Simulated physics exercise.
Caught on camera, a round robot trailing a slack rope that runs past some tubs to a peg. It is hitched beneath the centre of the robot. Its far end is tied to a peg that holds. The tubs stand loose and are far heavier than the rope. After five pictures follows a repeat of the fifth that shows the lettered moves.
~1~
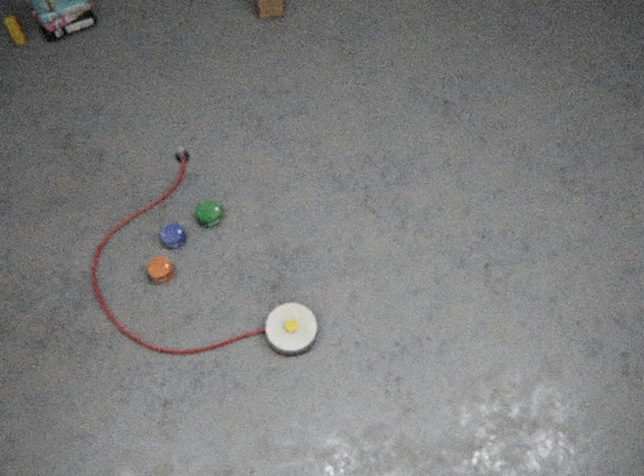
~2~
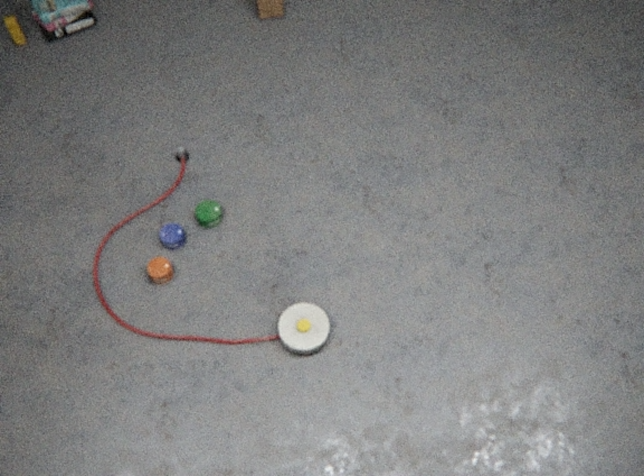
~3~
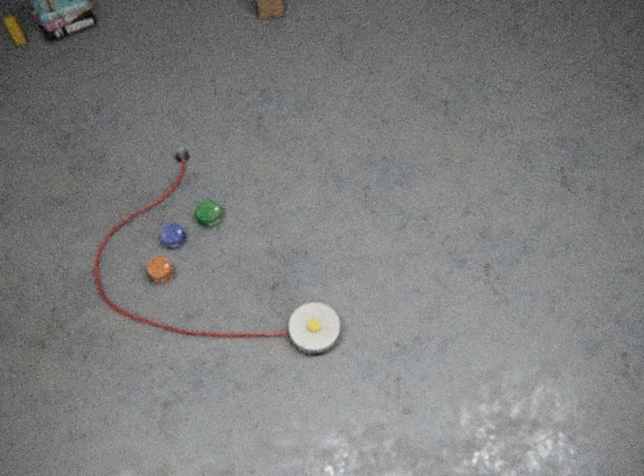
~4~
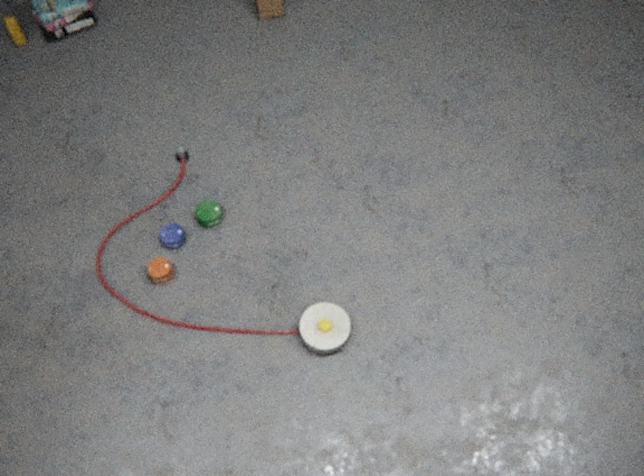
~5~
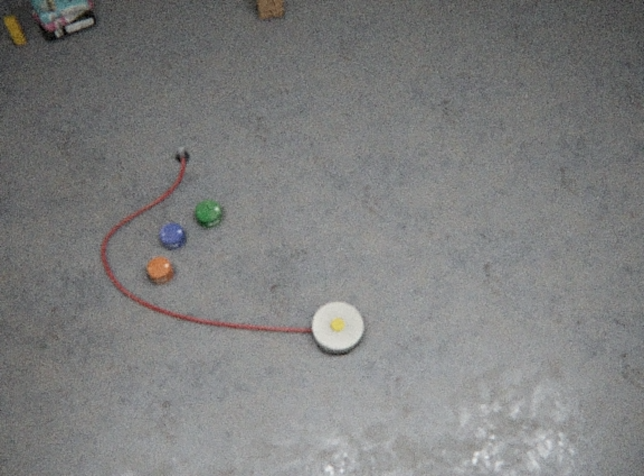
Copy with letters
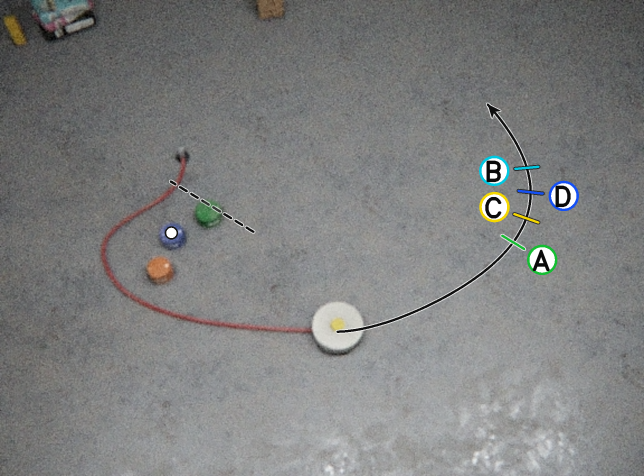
A mottled grey floor is seen from high above, with pale shiny patches near the bottom and a few small items along the top edge at the left. A red cord curves from a small dark peg around the left of green, blue and orange tubs to a round white robot with a yellow centre. The robot slides slowly rightward, drawing the cord's lower stretch straighter, while the tubs and the view stay still.
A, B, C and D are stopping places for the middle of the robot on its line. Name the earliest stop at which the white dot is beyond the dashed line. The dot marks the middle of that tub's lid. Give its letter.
The dot is across by C.
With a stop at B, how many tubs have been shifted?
Three.
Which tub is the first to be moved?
The orange one.
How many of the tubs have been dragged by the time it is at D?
Three.
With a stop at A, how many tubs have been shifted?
By then, three.
On the marked copy, A at (513, 242); B at (527, 168); C at (526, 218); D at (531, 192); the dashed line at (211, 206); the route from (337, 332) via (511, 245) to (488, 104); the white dot at (171, 233).
Following C. Soon after the start, robot (422, 305); blue tub (173, 236); orange tub (164, 269).
Later, robot (491, 263); blue tub (191, 226); orange tub (211, 233).
In the end, robot (528, 214); blue tub (217, 205); orange tub (237, 212); green tub (237, 192); the dot on the blue tub is over the dashed line.
As for the rest, A leaves the dotted tub short, at (207, 214); B does it too, but is farther than needed; D does it too, but is farther than needed.
